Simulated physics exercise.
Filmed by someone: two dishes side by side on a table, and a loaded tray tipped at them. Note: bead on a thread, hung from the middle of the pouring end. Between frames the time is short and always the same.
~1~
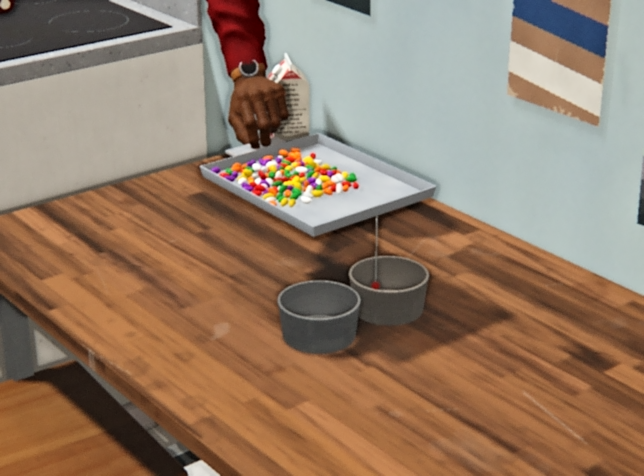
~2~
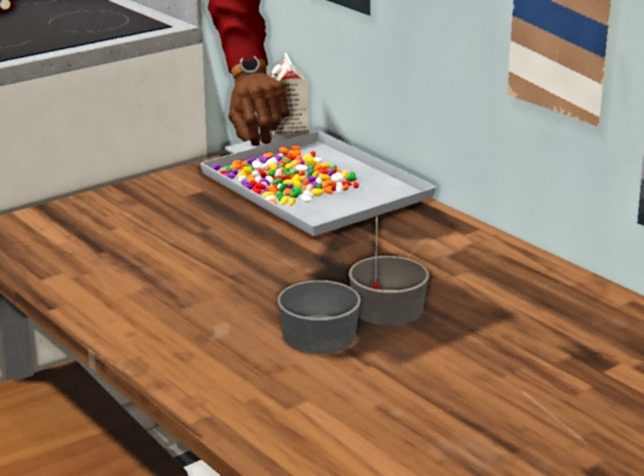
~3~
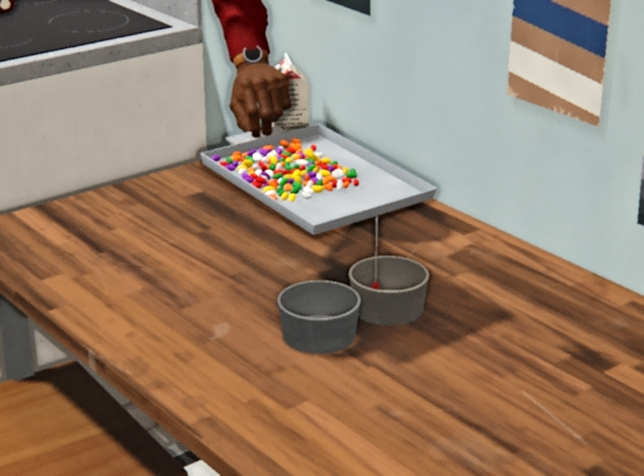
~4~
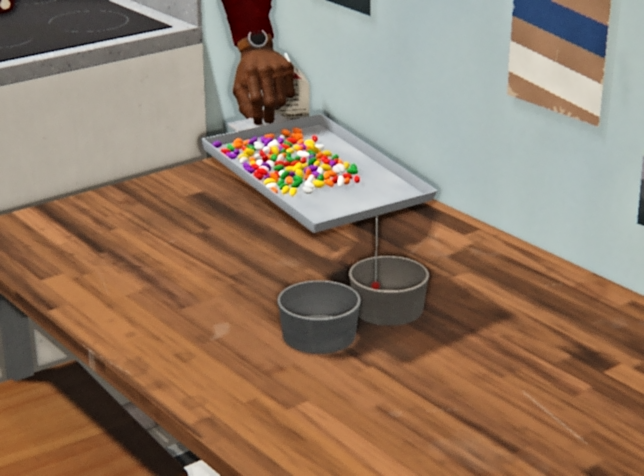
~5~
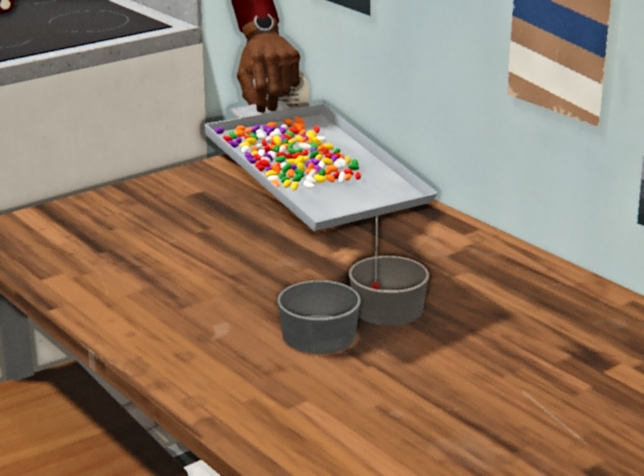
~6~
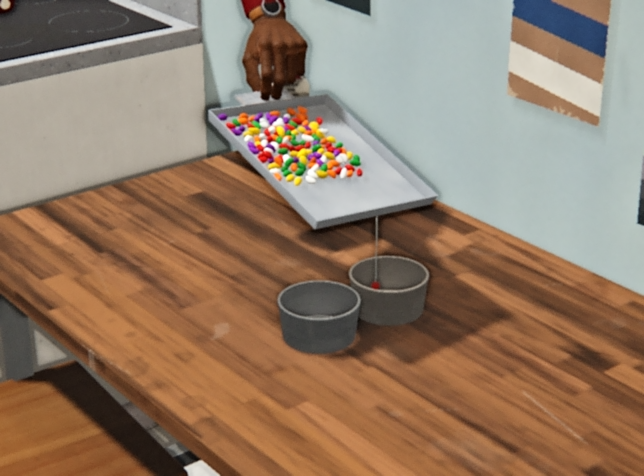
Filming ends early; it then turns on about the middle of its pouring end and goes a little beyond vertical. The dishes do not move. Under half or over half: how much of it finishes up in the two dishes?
Under half.
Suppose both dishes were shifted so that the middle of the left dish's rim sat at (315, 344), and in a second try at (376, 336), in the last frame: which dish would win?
The first time it is the dish to the right, and the second time it is the dish to the right.
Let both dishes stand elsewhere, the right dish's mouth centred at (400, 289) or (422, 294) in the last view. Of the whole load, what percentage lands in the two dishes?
Approximately 40 percent, followed by approximately 70 percent.
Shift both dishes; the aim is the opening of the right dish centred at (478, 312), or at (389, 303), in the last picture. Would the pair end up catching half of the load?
At place one the minor share; at place two the minor share.
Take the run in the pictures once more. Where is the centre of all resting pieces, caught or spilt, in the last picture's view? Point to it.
I'd place the middle at about (438, 333).
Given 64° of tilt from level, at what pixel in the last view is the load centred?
The middle of the pieces lands at roughly (396, 191).
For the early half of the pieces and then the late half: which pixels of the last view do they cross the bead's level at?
First around (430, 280), afterwards around (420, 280).
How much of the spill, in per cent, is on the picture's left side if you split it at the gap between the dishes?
That's roughly 0 per cent of the pieces.
Shortly afterwards, tray tipped steeply; the bulk on the tray; only a few outside both; a little in the air.
Next, tray tipped past a quarter turn; near half on the tray; only a few in the right dish; near a third outside both; a little in the air.
Some moments later, tray tipped past a quarter turn; a little in the right dish; the bulk outside both.
In the end, tray tipped past a quarter turn; none at all in the left dish; a little in the right dish; the bulk outside both.
